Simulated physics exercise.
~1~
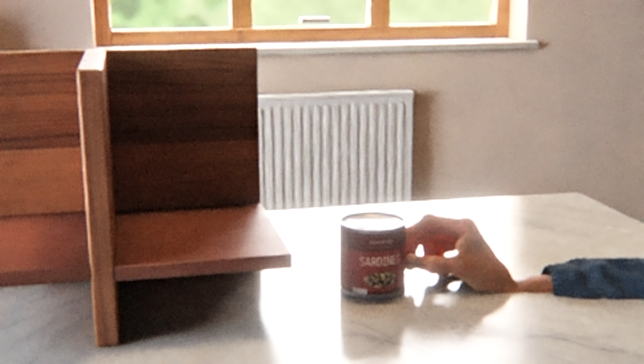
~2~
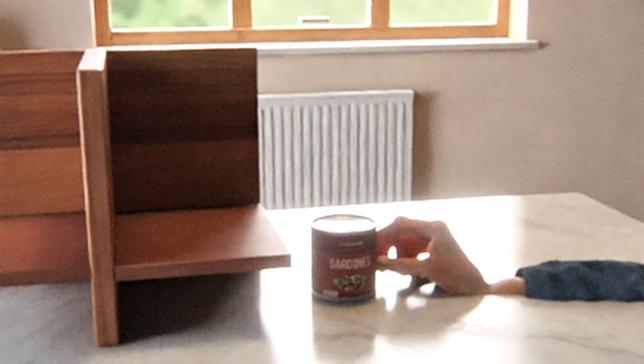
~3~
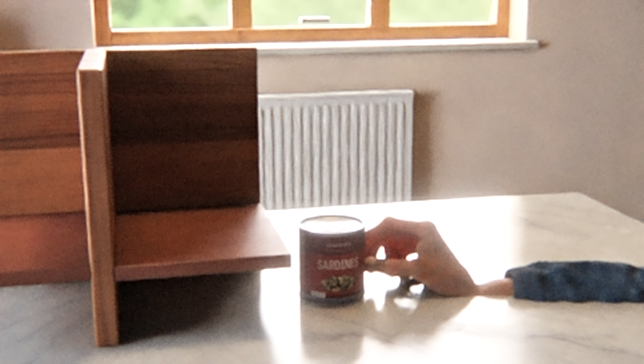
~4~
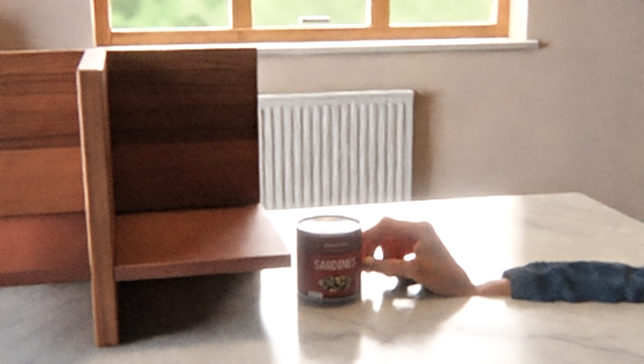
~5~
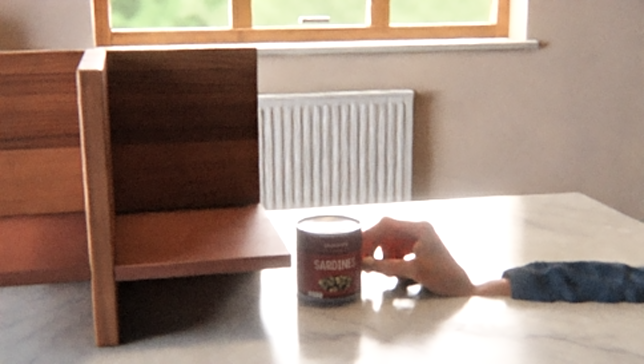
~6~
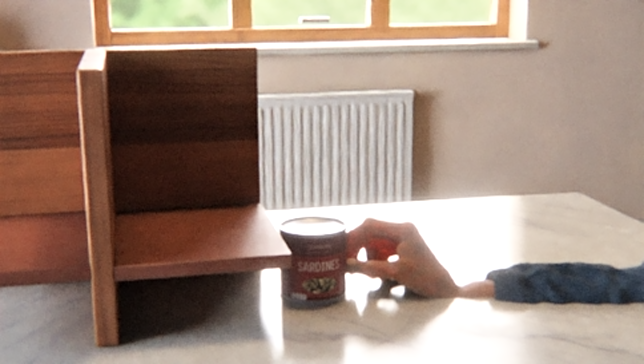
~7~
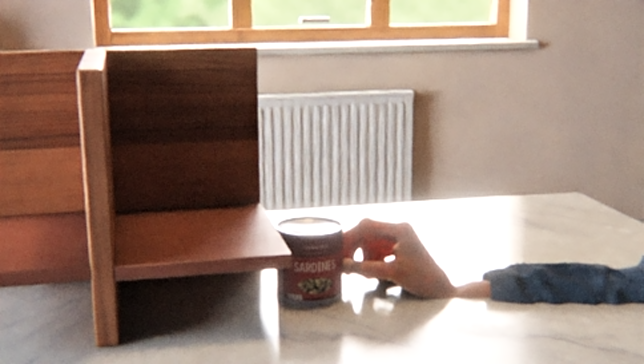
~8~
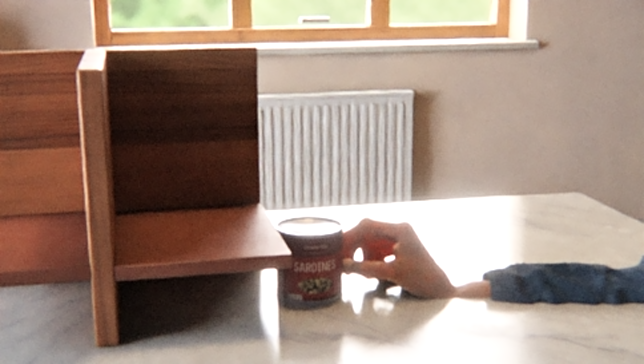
A hand sliding a red sardine tin left across a table in stages, stopping against the edge of a low wooden shelf.
